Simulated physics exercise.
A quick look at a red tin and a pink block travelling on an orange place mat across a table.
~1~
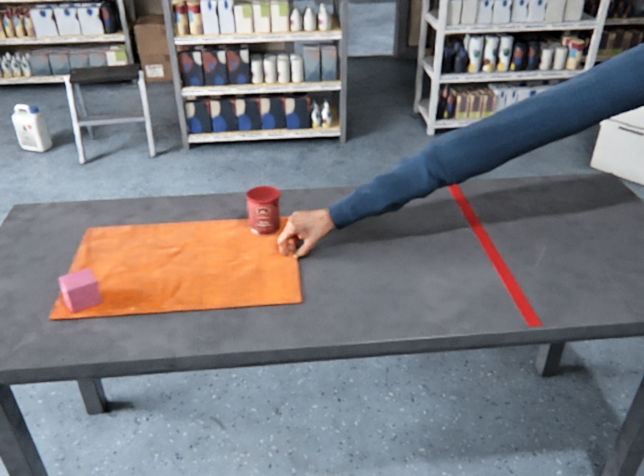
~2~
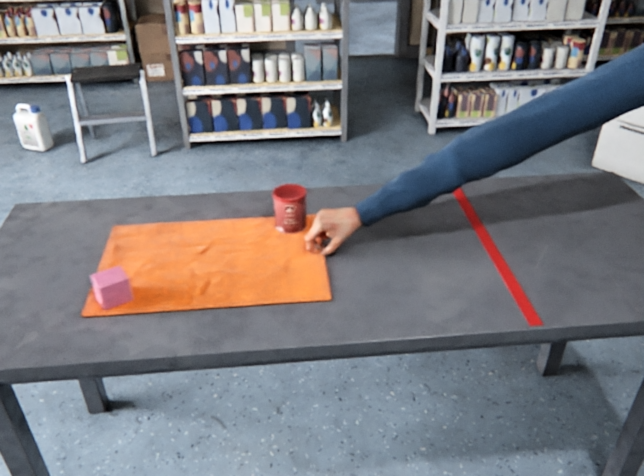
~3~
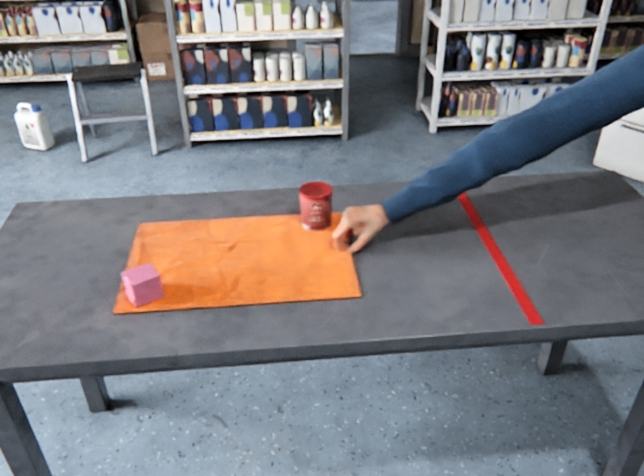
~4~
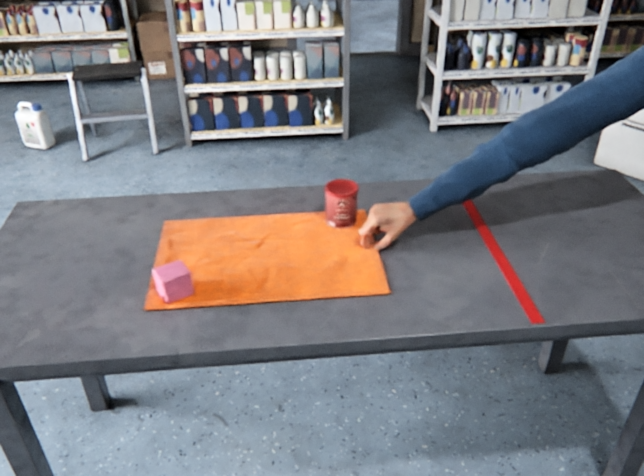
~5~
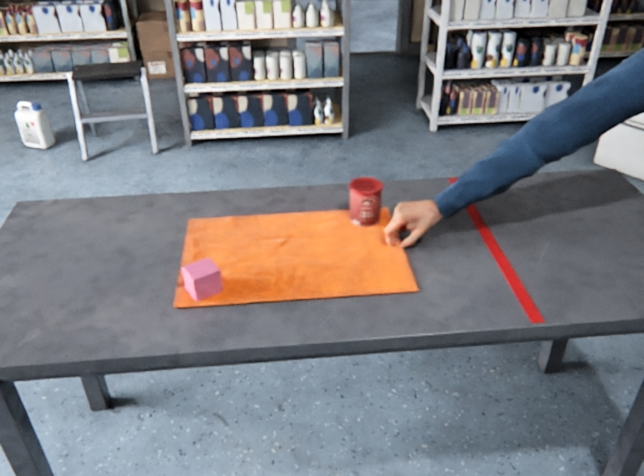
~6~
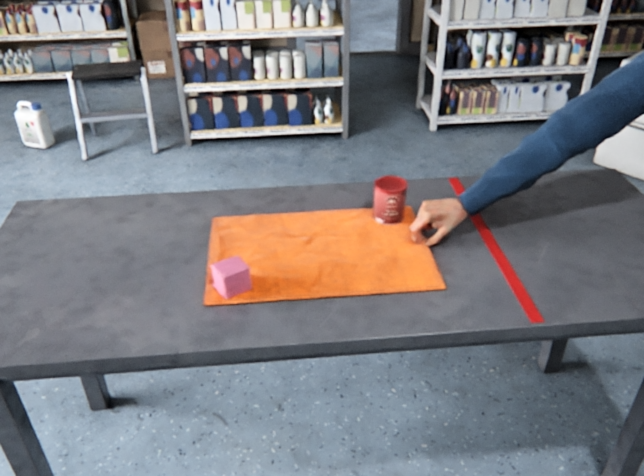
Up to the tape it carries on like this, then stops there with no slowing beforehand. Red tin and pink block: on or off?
Red tin - off; pink block - on.
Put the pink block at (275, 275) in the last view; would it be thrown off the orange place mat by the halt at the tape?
Then it stays on.
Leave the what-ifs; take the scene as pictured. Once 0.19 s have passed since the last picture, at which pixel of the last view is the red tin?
By that time: (475, 196).
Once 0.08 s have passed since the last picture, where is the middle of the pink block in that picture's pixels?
It should be at about (278, 274).
Then, 0.08 s later than the last view, hem short of the tape; red tin on the cloth near (428, 198); pink block on the cloth near (278, 274).
Then, 0.19 s later than the last view, hem at the tape; red tin ahead of the hem near (474, 196); pink block on the cloth near (333, 271).
Finally, hem at the tape; red tin ahead of the hem near (516, 195); pink block on the cloth near (361, 269). The red tin leaves the cloth and the pink block stays on the cloth.
